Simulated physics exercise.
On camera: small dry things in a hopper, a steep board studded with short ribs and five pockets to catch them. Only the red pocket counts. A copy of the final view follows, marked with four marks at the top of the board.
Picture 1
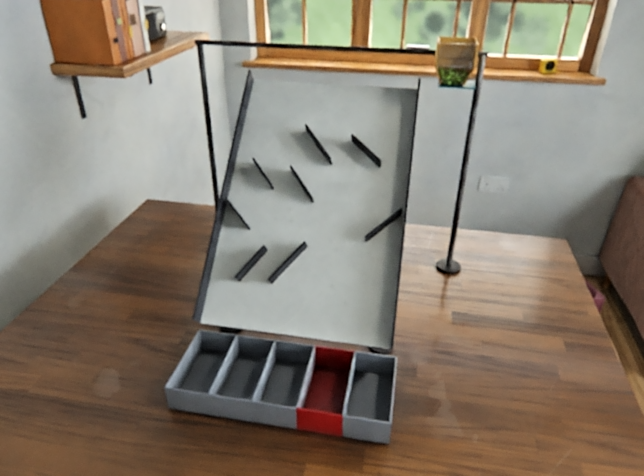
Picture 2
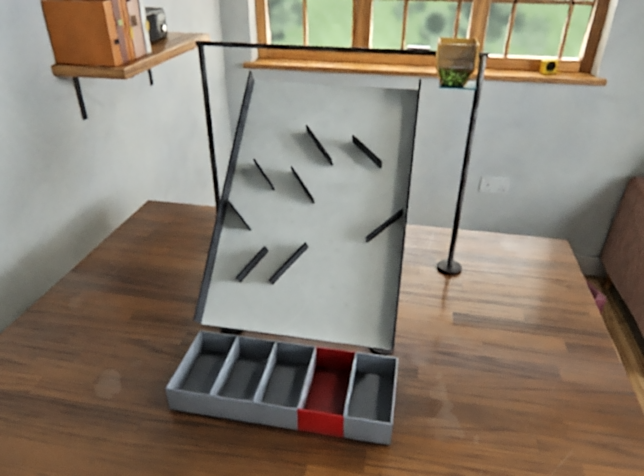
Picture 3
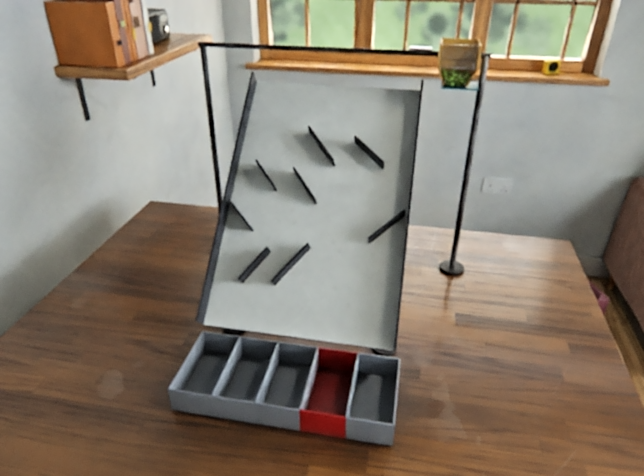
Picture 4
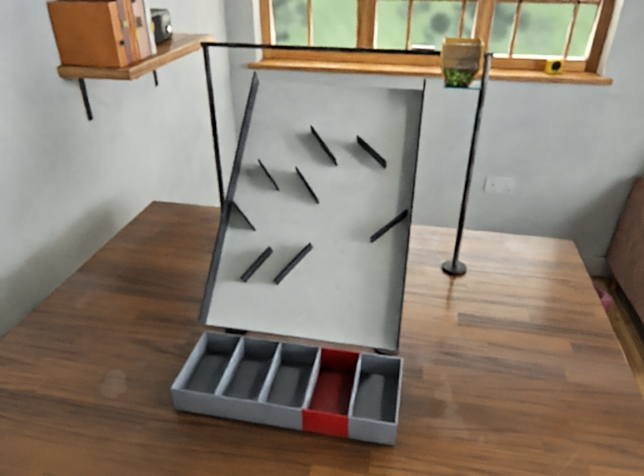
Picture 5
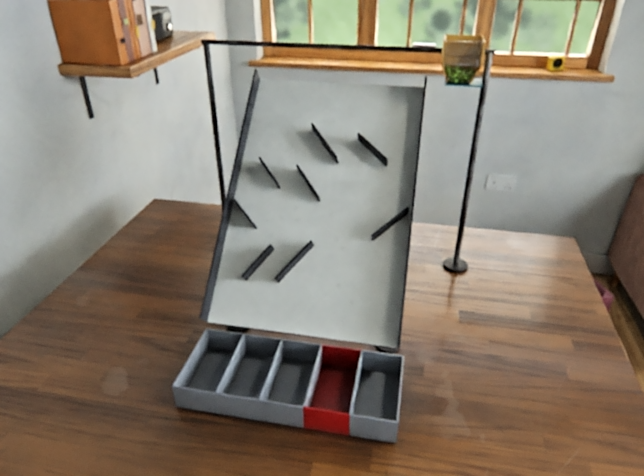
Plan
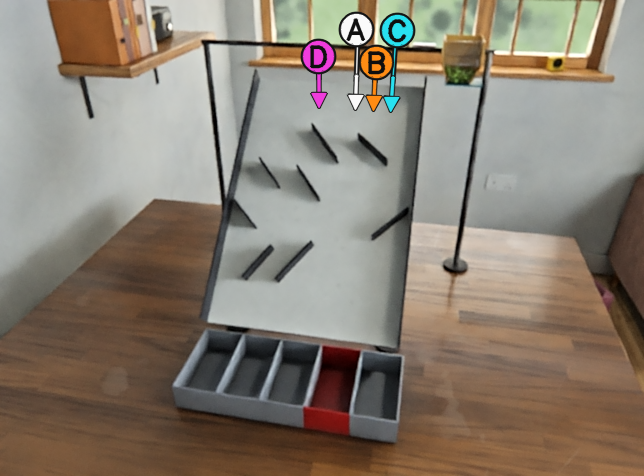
Steep pale board studded with dark ribs standing motionless above five pockets, one red, on a wooden table, the view shifting slightly.
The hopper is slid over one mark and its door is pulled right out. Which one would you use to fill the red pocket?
Go for A.
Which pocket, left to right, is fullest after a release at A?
It is the fourth one.
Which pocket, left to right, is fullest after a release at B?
It is the third one.
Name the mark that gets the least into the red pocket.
Here it is mark C.
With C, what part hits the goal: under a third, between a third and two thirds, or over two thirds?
Under a third.
On the marked copy, mark A meets the board at (355, 104); mark B meets the board at (373, 105); mark C meets the board at (391, 106); mark D meets the board at (319, 102).
With A, roughly two thirds in the red pocket, roughly a third in other pockets, just a few outside the box.
With B, roughly a quarter in the red pocket, roughly two thirds in other pockets, just a few held on the board, about a tenth outside the box.
With C, about a tenth in the red pocket, the larger part in other pockets, just a few held on the board, just a few outside the box.
With D, roughly a quarter in the red pocket, the larger part in other pockets.
